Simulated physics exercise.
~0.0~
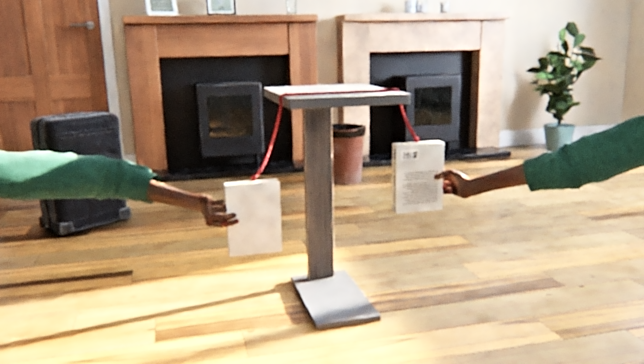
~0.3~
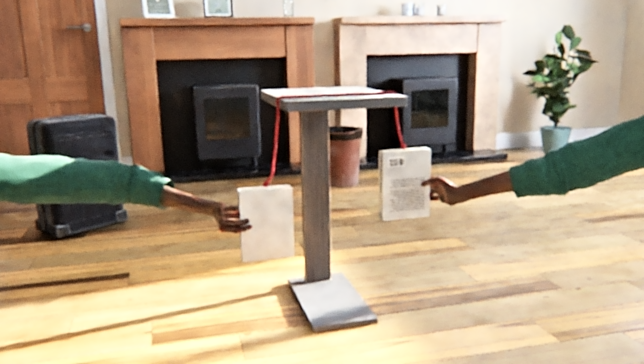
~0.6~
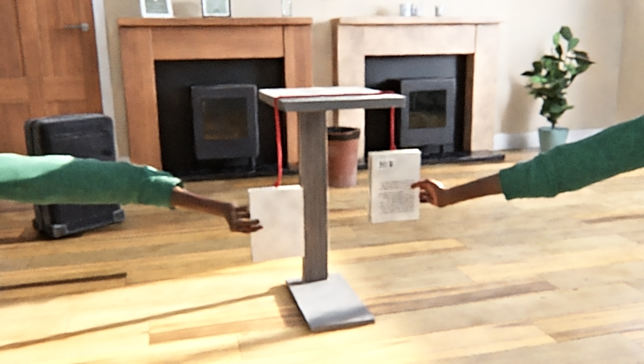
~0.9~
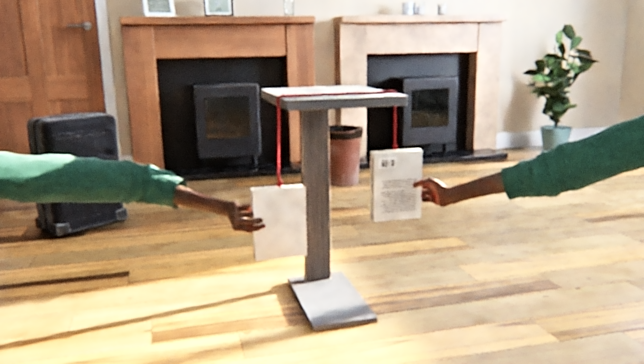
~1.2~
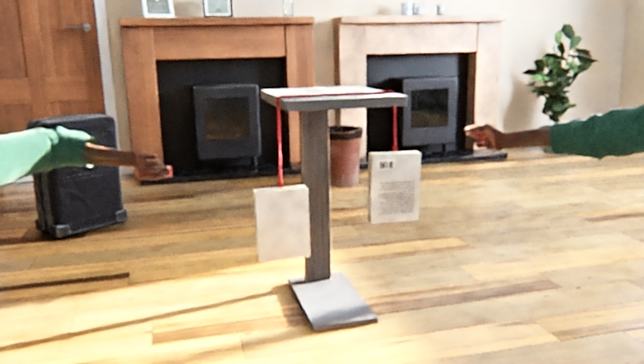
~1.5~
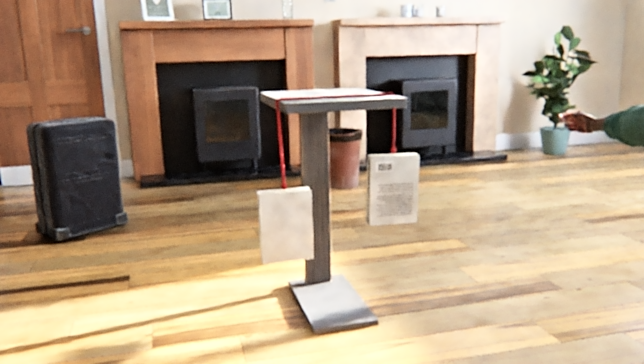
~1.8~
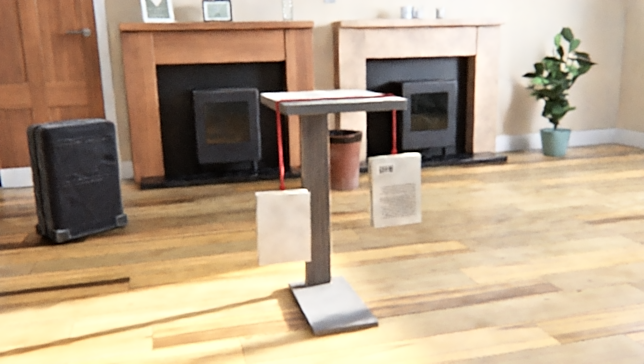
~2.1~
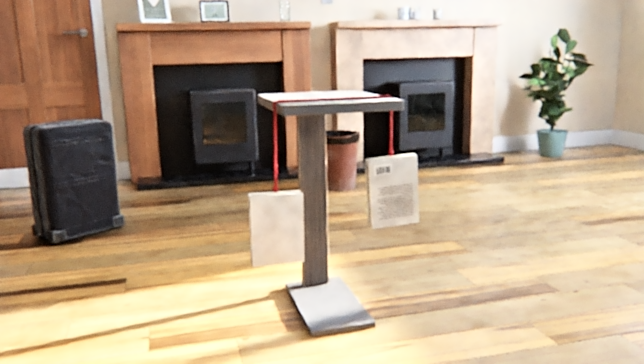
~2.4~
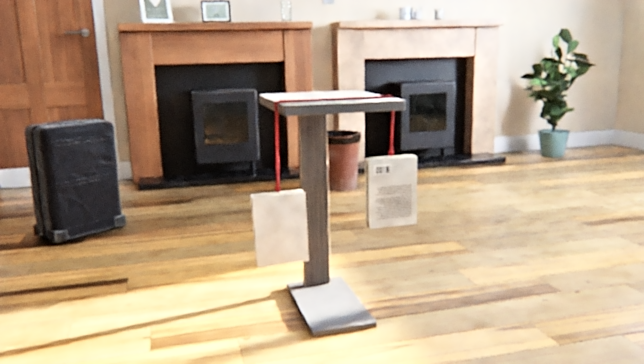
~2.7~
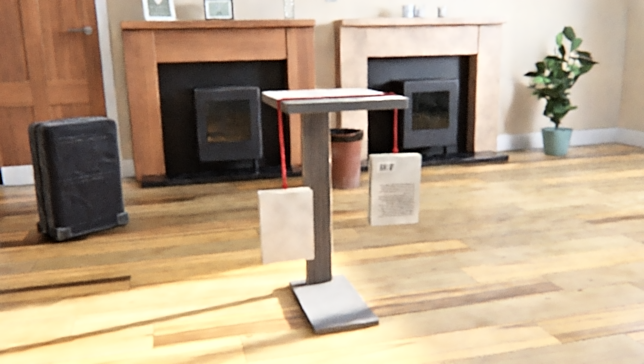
Two books on a red cord over a small table hang still after hands release them.
